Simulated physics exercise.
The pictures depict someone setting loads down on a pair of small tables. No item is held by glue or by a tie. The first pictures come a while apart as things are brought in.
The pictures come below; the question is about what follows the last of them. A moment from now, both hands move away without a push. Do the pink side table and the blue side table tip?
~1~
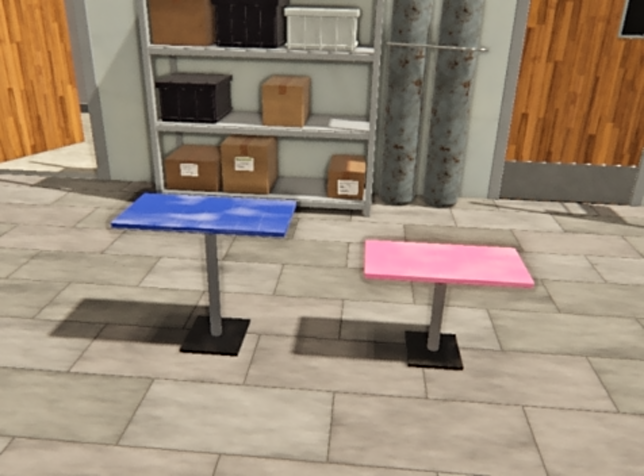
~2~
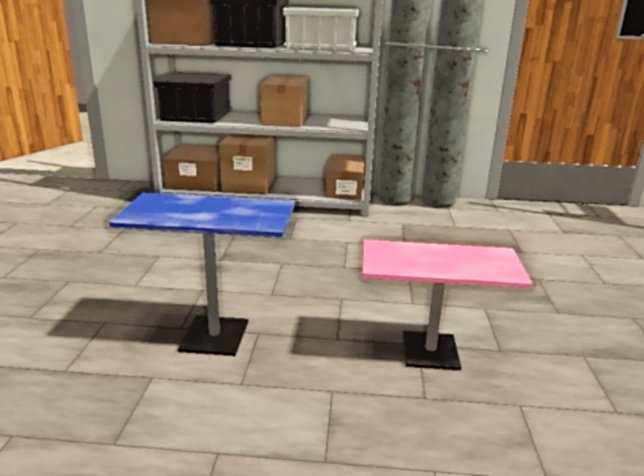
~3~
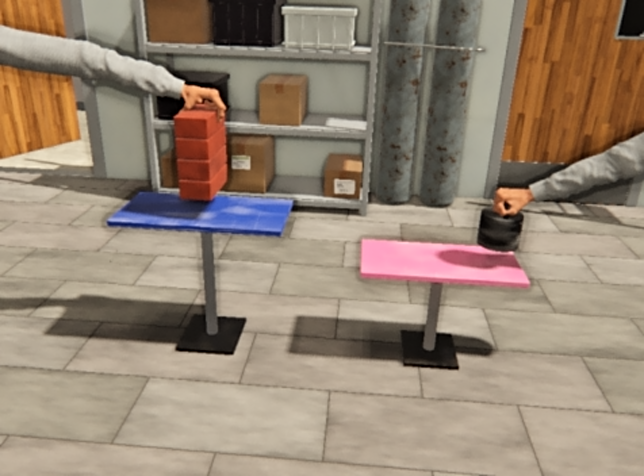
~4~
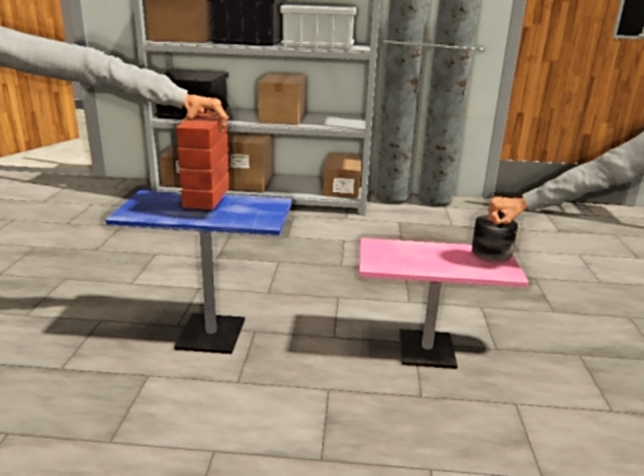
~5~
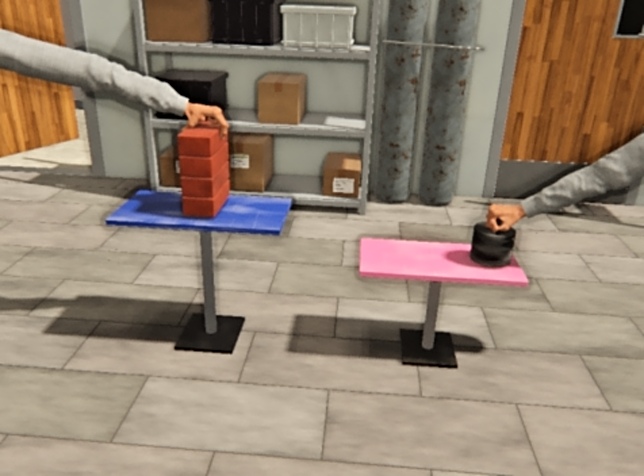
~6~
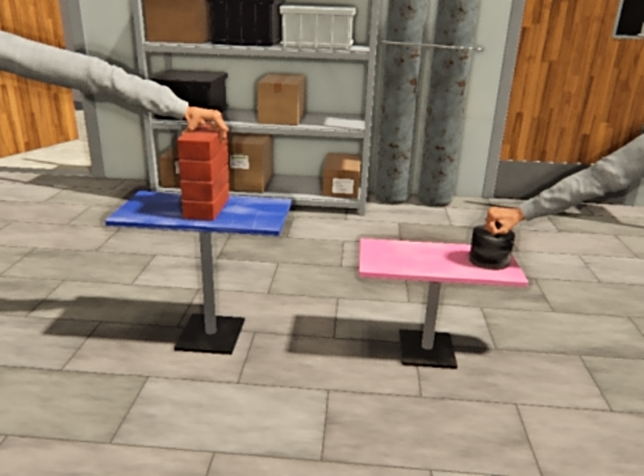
The pink side table will prove unstable here. The blue side table will prove stable here.
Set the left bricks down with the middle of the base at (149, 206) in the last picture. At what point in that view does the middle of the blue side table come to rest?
It comes to rest around (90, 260).
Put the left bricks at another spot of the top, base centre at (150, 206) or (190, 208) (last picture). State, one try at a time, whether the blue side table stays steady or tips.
Each try in order: It falls, then it stays upright.
Then, 0.44 s on from there, pink side table turned 19° from its first pose near (473, 260); blue side table at rest near (204, 212).
Then, 0.56 s on from there, pink side table turned 41° from its first pose near (501, 272); blue side table at rest near (204, 212).
Then, 0.68 s on from there, pink side table turned 65° from its first pose near (526, 296); blue side table at rest near (204, 212).
In the end, the pink side table tips up, near (532, 298); the blue side table stays flat on its feet, near (204, 212).
